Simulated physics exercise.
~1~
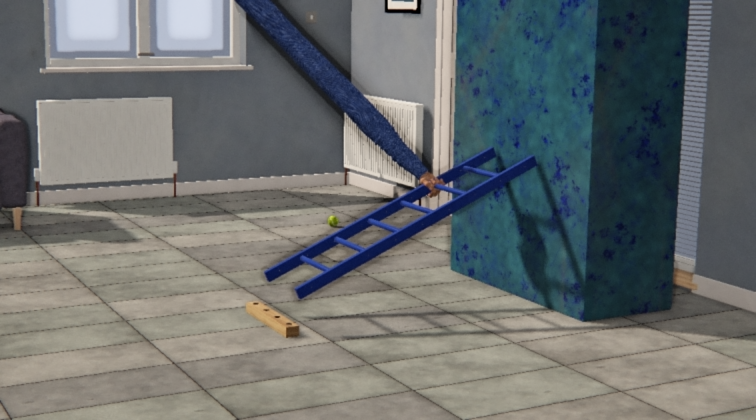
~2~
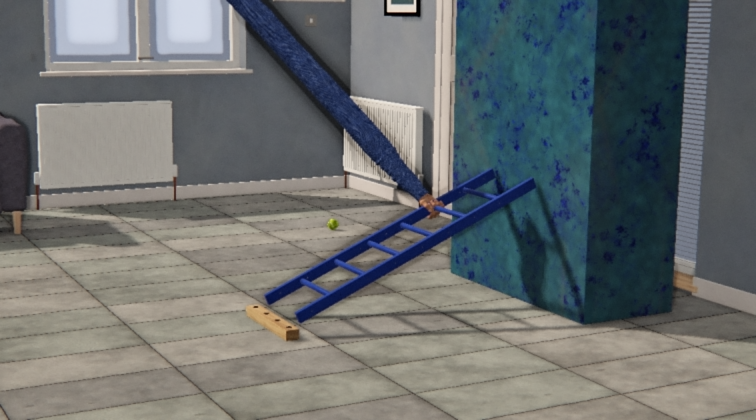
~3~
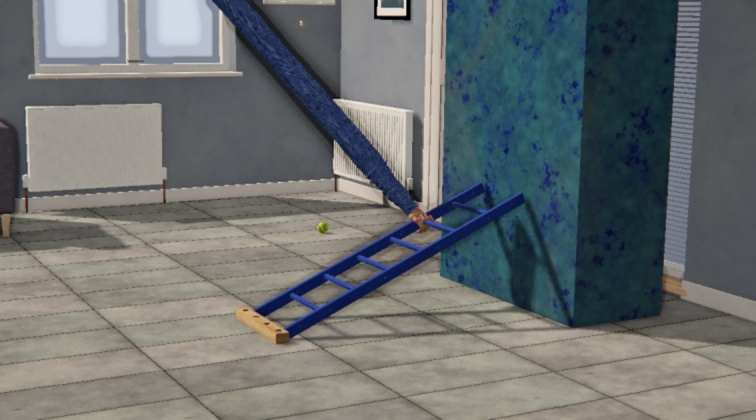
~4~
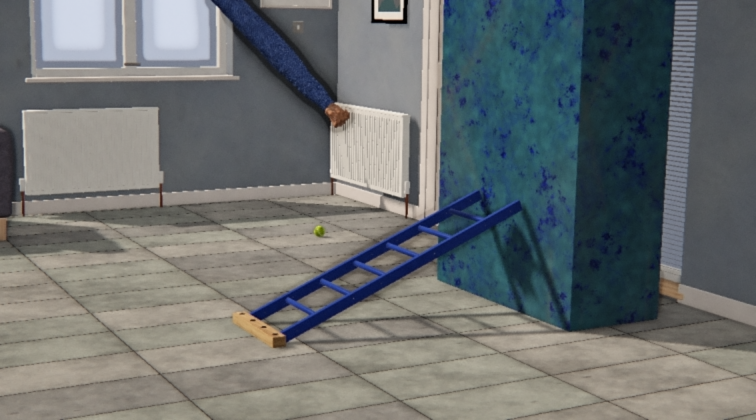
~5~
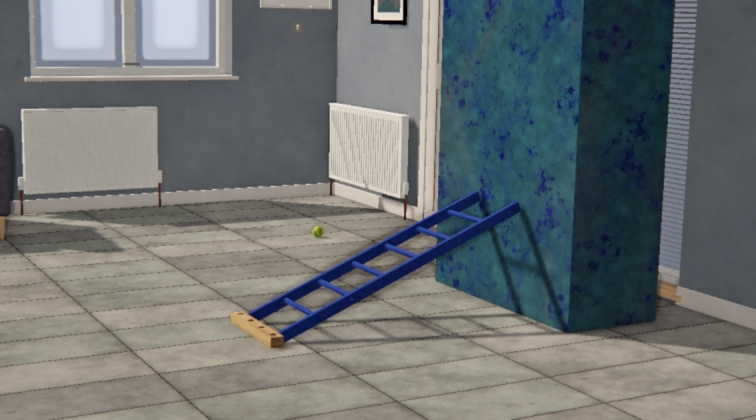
In a grey-walled room, a blue-sleeved hand lowers a blue ladder-like gate against a wooden strip, then withdraws, leaving it leaning.
